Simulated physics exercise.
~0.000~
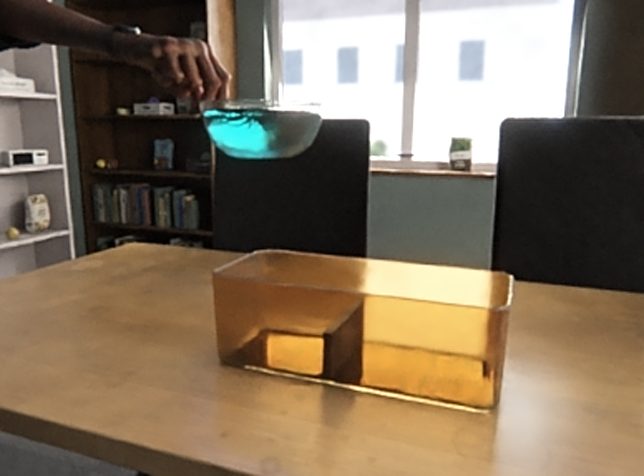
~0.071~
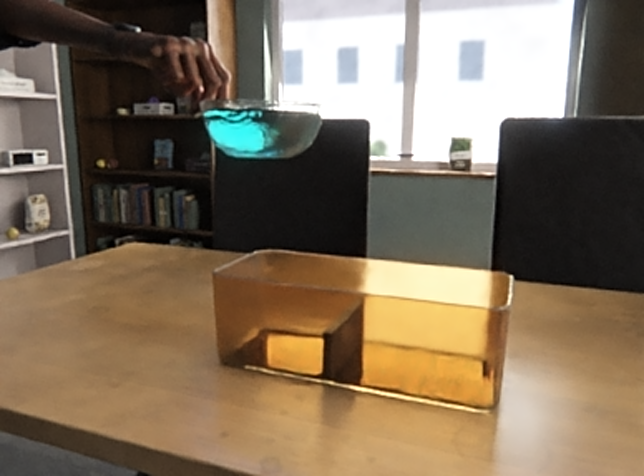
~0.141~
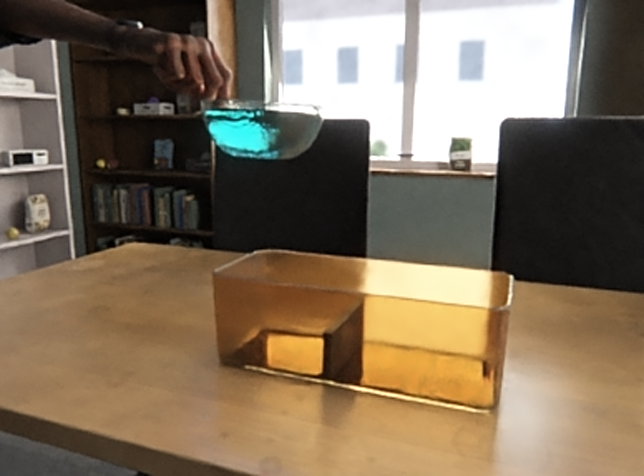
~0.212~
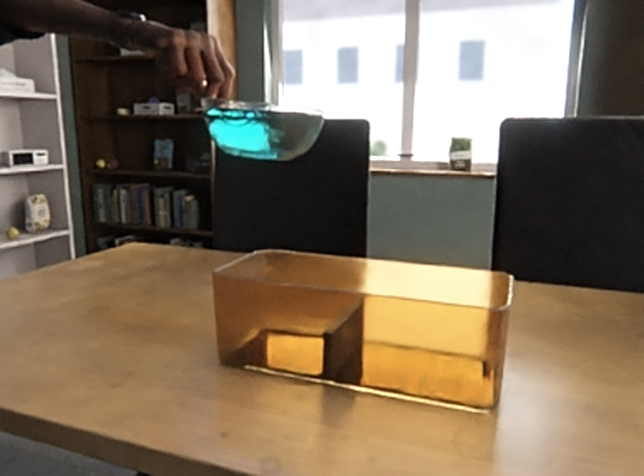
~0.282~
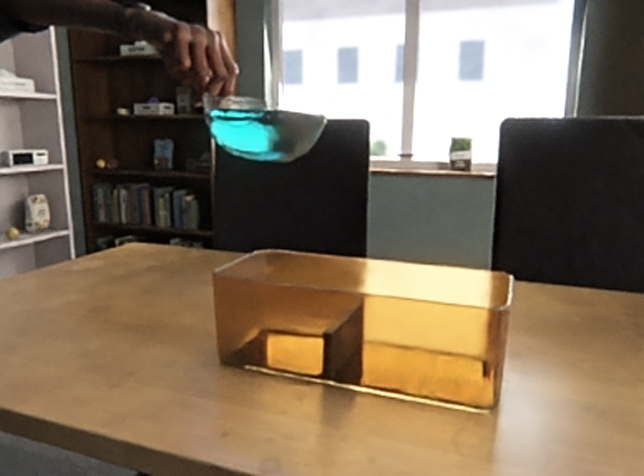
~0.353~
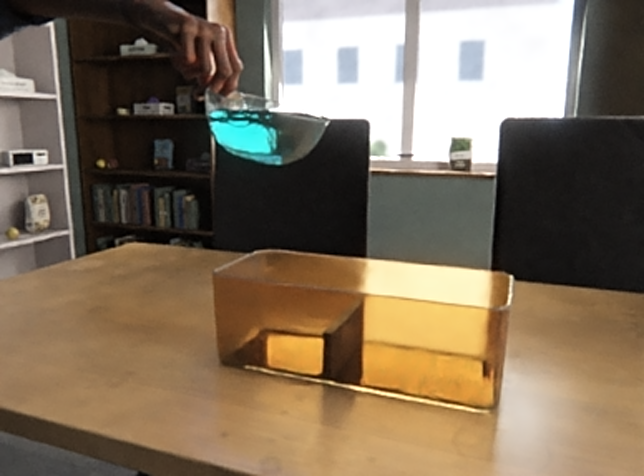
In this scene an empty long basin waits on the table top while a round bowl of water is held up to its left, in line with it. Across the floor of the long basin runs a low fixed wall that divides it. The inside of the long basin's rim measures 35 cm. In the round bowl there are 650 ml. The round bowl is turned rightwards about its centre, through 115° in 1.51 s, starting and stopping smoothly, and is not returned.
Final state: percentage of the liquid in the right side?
Approximately 80 %.
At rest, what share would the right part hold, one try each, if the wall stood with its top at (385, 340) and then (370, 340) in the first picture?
40 % and 60 %.
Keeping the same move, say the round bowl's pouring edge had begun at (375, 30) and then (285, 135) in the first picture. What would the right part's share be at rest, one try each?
95 and 25 %.
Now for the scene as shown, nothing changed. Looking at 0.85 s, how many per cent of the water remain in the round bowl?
Some 26 % of it is still there.
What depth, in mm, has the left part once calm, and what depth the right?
I'd say close to 6 mm on the left, close to 22 mm on the right.
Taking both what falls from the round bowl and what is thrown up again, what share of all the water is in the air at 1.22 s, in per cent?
Estimate: About 3 in a hundred.
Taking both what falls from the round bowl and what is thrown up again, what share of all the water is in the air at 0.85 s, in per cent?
My guess is roughly 38 %.
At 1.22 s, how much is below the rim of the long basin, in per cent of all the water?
The share is close to 96 percent.
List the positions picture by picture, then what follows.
It leans 0°; its right rim is at (319, 105); the water meets the walls at (215, 113) and (318, 112); the long basin's rim runs from (237, 262) to (511, 292); the wall's top is at (346, 316), in the first picture.
It leans 1°; its right rim is at (319, 105); the water meets the walls at (216, 112) and (318, 113), in the second picture.
It leans 2°; its right rim is at (320, 108); the water meets the walls at (217, 112) and (319, 113), in the third picture.
It leans 6°; its right rim is at (321, 111); the water meets the walls at (218, 112) and (320, 114), in the fourth picture.
It leans 10°; its right rim is at (322, 116); the water meets the walls at (219, 112) and (322, 114), in the fifth picture.
It leans 15°; its right rim is at (322, 122); the water meets the walls at (221, 113) and (322, 118); 2 per cent is over the edge, in the sixth picture.
After 0.85 s the tilt is 69° and 25 per cent is still to pour, 2 is left of the wall and 35 right of it.
After 1.22 s the tilt is 105° and 0 per cent is still to pour, 16 is left of the wall and 80 right of it.
After 1.60 s the tilt is 115° and 0 per cent is still to pour, 18 is left of the wall and 80 right of it.
After 2.01 s the tilt is 115° and 0 per cent is still to pour, 18 is left of the wall and 80 right of it.
In the end 18 per cent lies left of the wall, 80 right of it and 1 outside.
